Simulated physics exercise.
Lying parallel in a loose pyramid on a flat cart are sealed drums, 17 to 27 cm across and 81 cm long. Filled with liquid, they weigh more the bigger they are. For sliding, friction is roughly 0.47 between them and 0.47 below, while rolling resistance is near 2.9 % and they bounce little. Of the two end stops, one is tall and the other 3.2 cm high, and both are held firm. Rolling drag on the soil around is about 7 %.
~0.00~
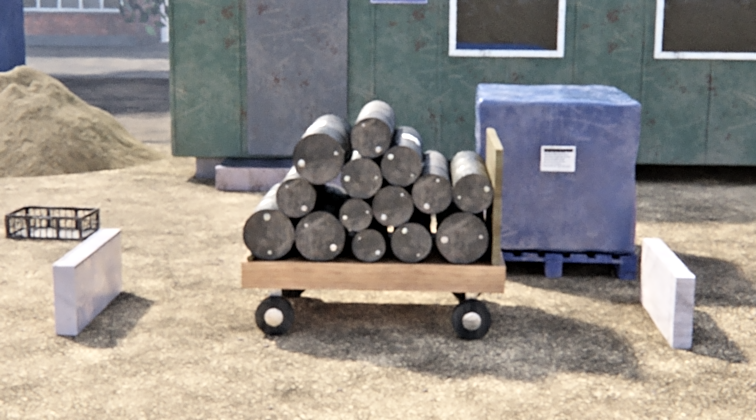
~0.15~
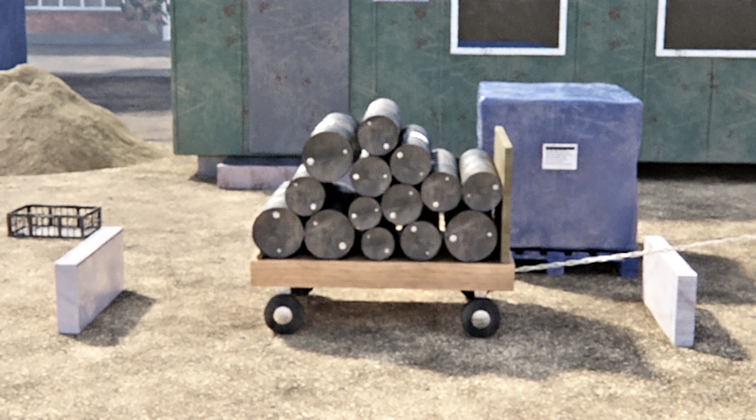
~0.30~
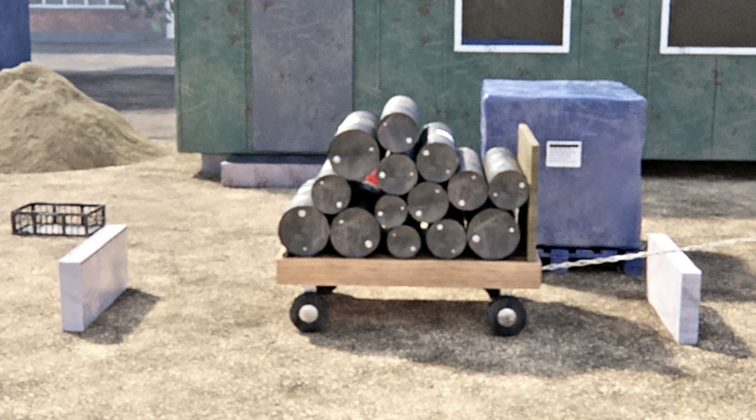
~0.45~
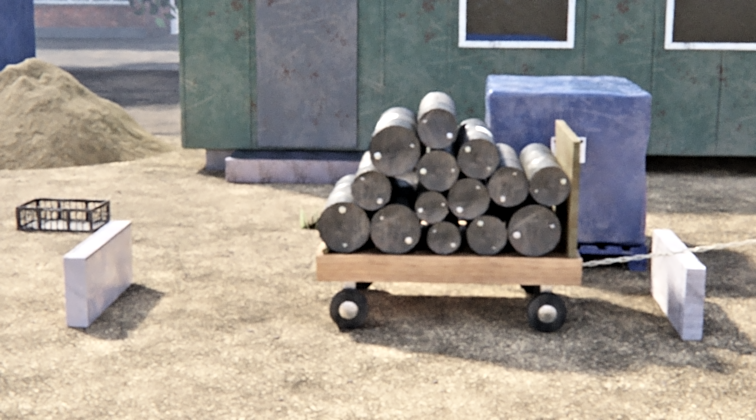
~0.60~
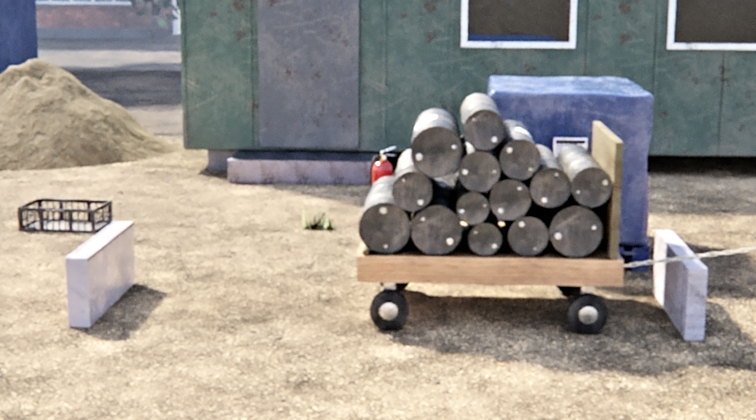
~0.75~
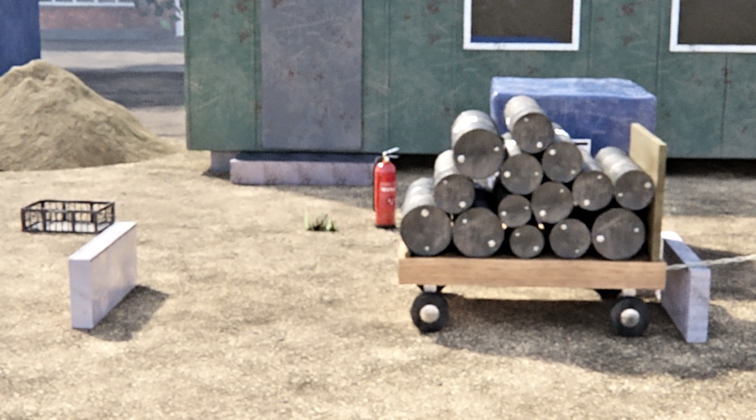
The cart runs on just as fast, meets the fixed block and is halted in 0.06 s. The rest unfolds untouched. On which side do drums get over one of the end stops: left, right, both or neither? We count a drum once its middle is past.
Neither side.
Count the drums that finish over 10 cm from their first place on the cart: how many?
Count: 0.
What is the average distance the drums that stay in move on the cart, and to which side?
They end up about 0 cm further right on average.
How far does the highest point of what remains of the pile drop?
Some 0 cm lower.
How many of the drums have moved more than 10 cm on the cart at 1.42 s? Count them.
That would be 0 by then, I'd say.
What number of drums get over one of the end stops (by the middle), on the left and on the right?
The left side has 0 and the right side 0.
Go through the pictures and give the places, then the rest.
In the first frame, 14 drums, 5 on the base, highest (371, 138); left round bar (3.2 cm) (249, 256); right tall panel (59 cm) (498, 197); blocks (65, 264) and (684, 275).
Cart 3.7 cm to the right; stops (259, 254) and (507, 195); pile unchanged, in the second frame.
Cart 15 cm to the right; stops (285, 252) and (534, 193); 2 drums slipping; bottom ones (303, 231) (355, 233) (404, 242) (447, 239) (494, 235), in the third frame.
Cart 33 cm to the right; stops (325, 248) and (575, 189); 2 drums slipping, in the fourth frame.
Cart 52 cm to the right; stops (366, 250) and (617, 190); 2 drums slipping, in the fifth frame.
Cart 72 cm to the right; stops (407, 252) and (660, 192); 1 drum slipping, in the sixth frame.
By 0.80 s, cart 78 cm along; 0 now displaced over 10 cm; not one over the end stops.
By 0.84 s, cart 82 cm along; 0 now displaced over 10 cm; not one over the end stops.
By 1.12 s, cart 83 cm along; 0 now displaced over 10 cm; not one over the end stops.
In the end, by 2.0 s, 0 moved over 10 cm; not one over the end stops; top of the pile 73 cm high, from 73 cm.
